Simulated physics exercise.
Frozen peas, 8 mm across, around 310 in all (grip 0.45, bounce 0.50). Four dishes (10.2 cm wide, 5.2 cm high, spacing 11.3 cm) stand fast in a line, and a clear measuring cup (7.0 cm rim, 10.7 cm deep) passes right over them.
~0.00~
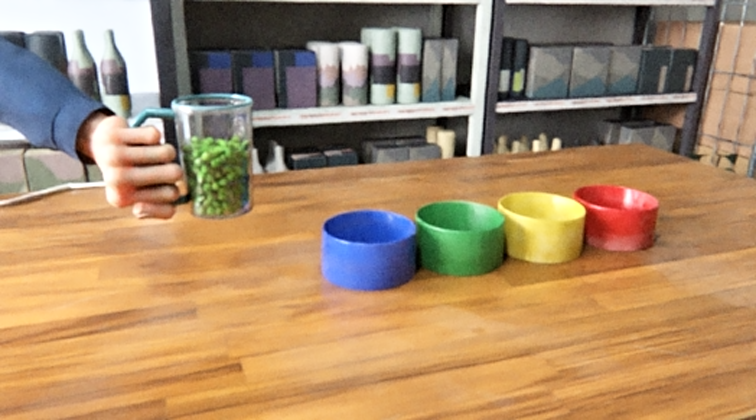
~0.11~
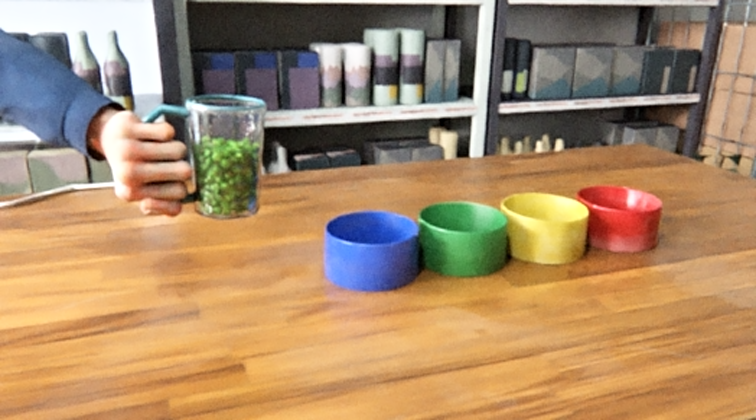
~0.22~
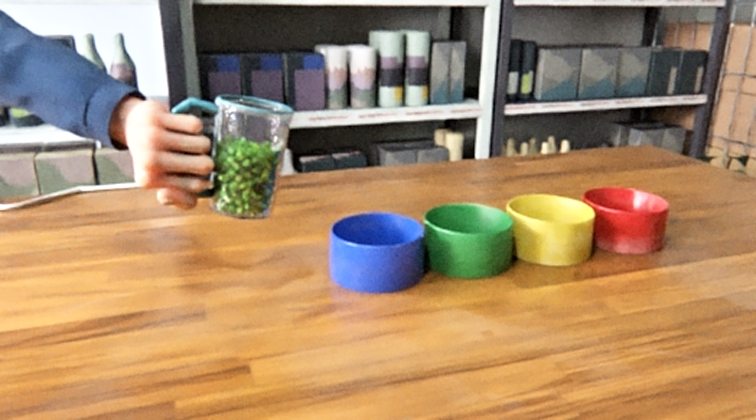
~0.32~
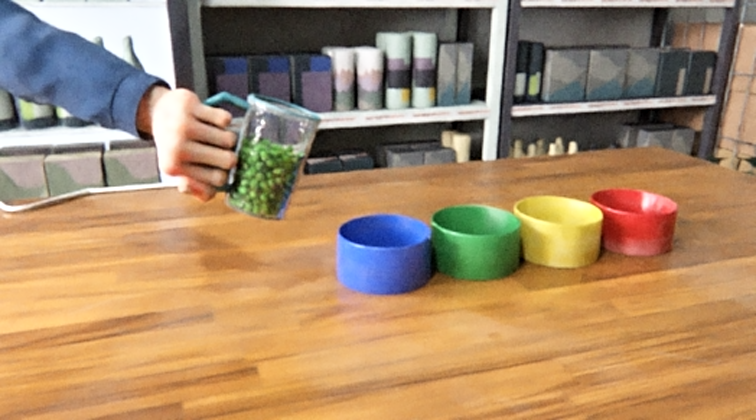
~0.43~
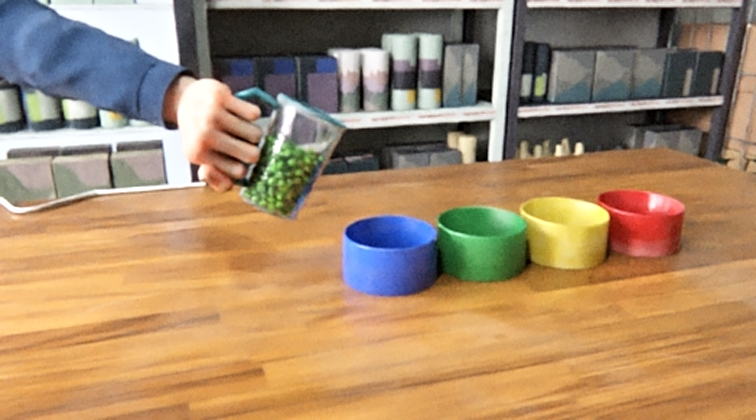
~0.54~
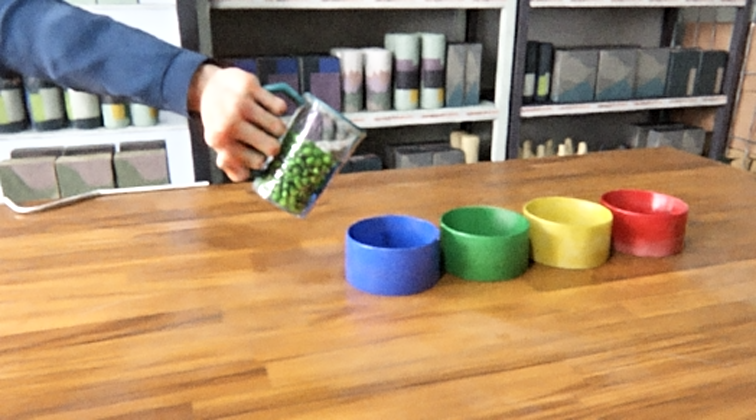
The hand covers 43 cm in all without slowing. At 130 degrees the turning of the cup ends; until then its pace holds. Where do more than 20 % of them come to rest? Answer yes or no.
Red: No, blue: No, green: Yes, yellow: No, counter: No.
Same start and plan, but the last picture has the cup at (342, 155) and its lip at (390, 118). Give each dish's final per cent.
Red 100, blue 0, green 0, yellow 0.
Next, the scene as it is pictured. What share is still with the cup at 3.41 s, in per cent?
Roughly 0 per cent.
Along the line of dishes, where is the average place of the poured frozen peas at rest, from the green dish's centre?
About 1 cm to its right.
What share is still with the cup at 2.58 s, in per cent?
About 0 per cent.
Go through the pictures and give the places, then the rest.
In the first picture, cup at (217, 156), tilt 0 degrees, lip at (250, 100), moved 0.0 cm; middle of the pieces at (215, 173); blue dish at (369, 227); green dish at (460, 216); yellow dish at (542, 207); red dish at (615, 198).
In the second picture, cup at (227, 157), tilt 4 degrees, lip at (263, 103), moved 0.7 cm; middle of the pieces at (224, 174).
In the third picture, cup at (248, 158), tilt 12 degrees, lip at (291, 110), moved 2.1 cm; middle of the pieces at (242, 174).
In the fourth picture, cup at (270, 158), tilt 20 degrees, lip at (319, 118), moved 3.6 cm; middle of the pieces at (263, 173).
In the fifth picture, cup at (291, 159), tilt 28 degrees, lip at (344, 125), moved 5.1 cm; middle of the pieces at (281, 173).
In the sixth picture, cup at (308, 157), tilt 35 degrees, lip at (364, 132), moved 6.6 cm; middle of the pieces at (297, 170); blue dish at (393, 232); green dish at (484, 221); yellow dish at (567, 211); red dish at (643, 203). The cup turns about 75 degrees a second and travels 14 cm a second.
After 1.77 s, tilt 126 degrees; cup holds 35 %, green 65 %.
After 2.58 s, tilt 130 degrees; cup holds 0 %, green 95 %.
After 3.41 s, tilt 130 degrees; cup holds 0 %, green 95 %.
In the end, at 3.7 s, red 0 %, blue 0 %, green 95 %, yellow 0 %, counter 5 %.
